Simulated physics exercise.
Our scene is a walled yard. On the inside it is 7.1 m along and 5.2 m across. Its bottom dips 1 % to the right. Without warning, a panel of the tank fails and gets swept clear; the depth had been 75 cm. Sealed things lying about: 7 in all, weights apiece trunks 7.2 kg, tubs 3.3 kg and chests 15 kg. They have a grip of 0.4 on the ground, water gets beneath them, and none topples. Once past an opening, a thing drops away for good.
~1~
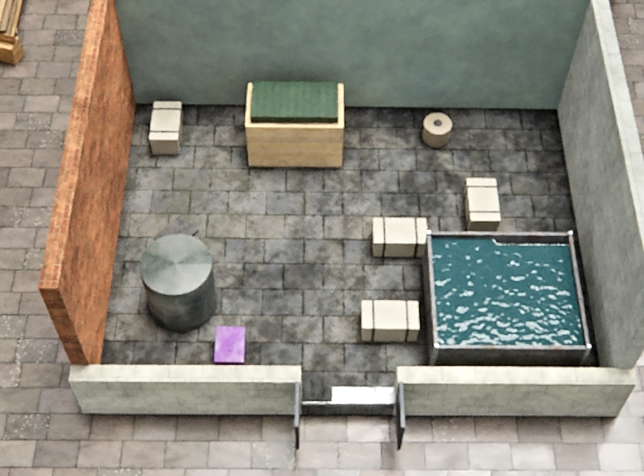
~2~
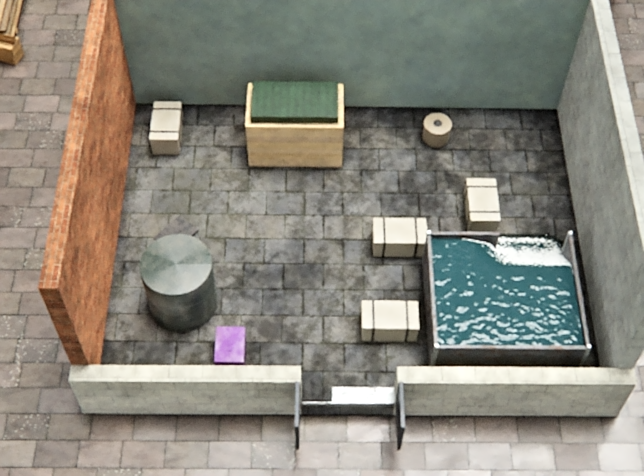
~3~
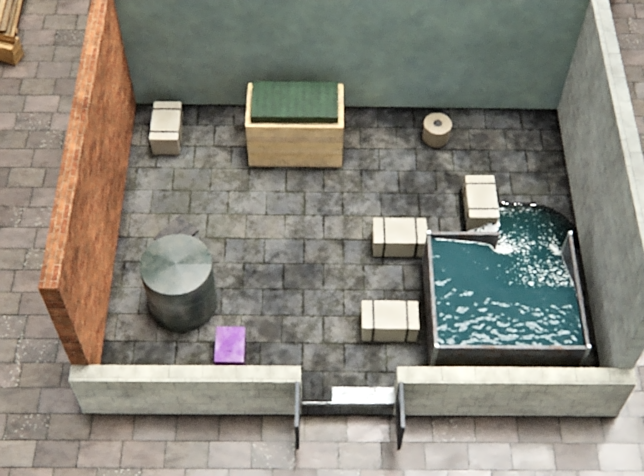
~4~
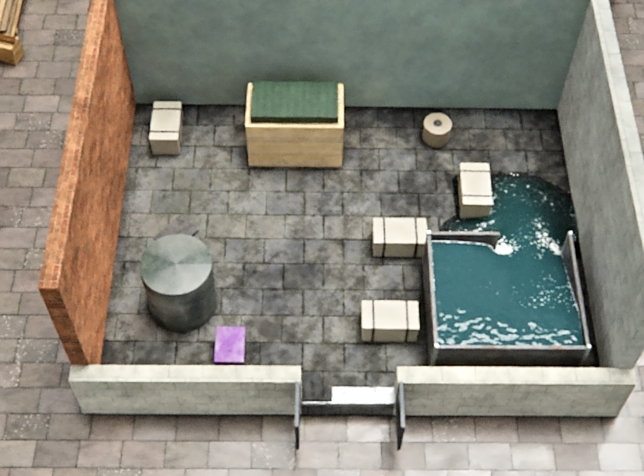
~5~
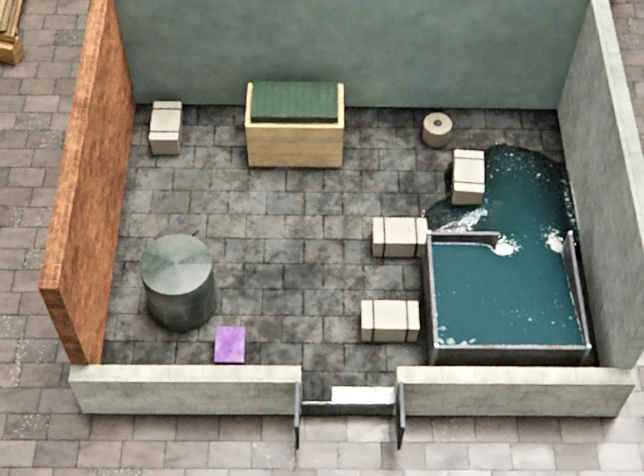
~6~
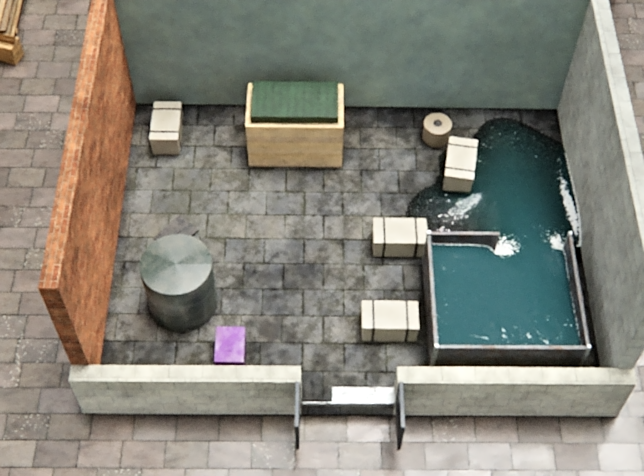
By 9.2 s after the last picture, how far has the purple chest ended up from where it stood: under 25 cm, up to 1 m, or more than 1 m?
It will cover a modest distance.
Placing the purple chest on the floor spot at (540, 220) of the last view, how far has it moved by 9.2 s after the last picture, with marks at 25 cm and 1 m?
In the end it is hauled off.
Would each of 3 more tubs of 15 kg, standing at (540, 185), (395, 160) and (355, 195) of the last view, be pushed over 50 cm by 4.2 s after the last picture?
So that's beyond the threshold, beyond the threshold and beyond the threshold, in that sequence.
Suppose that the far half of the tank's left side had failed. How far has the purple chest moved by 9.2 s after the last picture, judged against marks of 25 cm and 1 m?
If that happened, the purple chest winds up well away.
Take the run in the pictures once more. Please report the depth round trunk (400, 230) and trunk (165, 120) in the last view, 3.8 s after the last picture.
Depth approx. 4 cm / 7 cm.
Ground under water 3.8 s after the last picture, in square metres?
Roughly 28 m2 of it is wet.
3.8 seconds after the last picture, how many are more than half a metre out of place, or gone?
By my reckoning, 3.
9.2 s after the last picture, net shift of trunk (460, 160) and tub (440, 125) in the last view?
Respectively, washed out and 140 cm.
Then, 1.2 s after the last picture the purple chest is near (230, 344), 0.0 m from its start, aground; 0 of 7 are out; 1 afloat.
Then, 3.8 s after the last picture the purple chest is near (230, 344), 0.0 m from its start, aground; 0 of 7 are out; 3 afloat.
Then, 6.2 s after the last picture the purple chest is near (182, 348), 0.7 m from its start, aground; 0 of 7 are out; 6 afloat.
Then, 9.2 s after the last picture the purple chest is near (223, 315), 0.5 m from its start, afloat; 3 of 7 are out; 3 afloat.
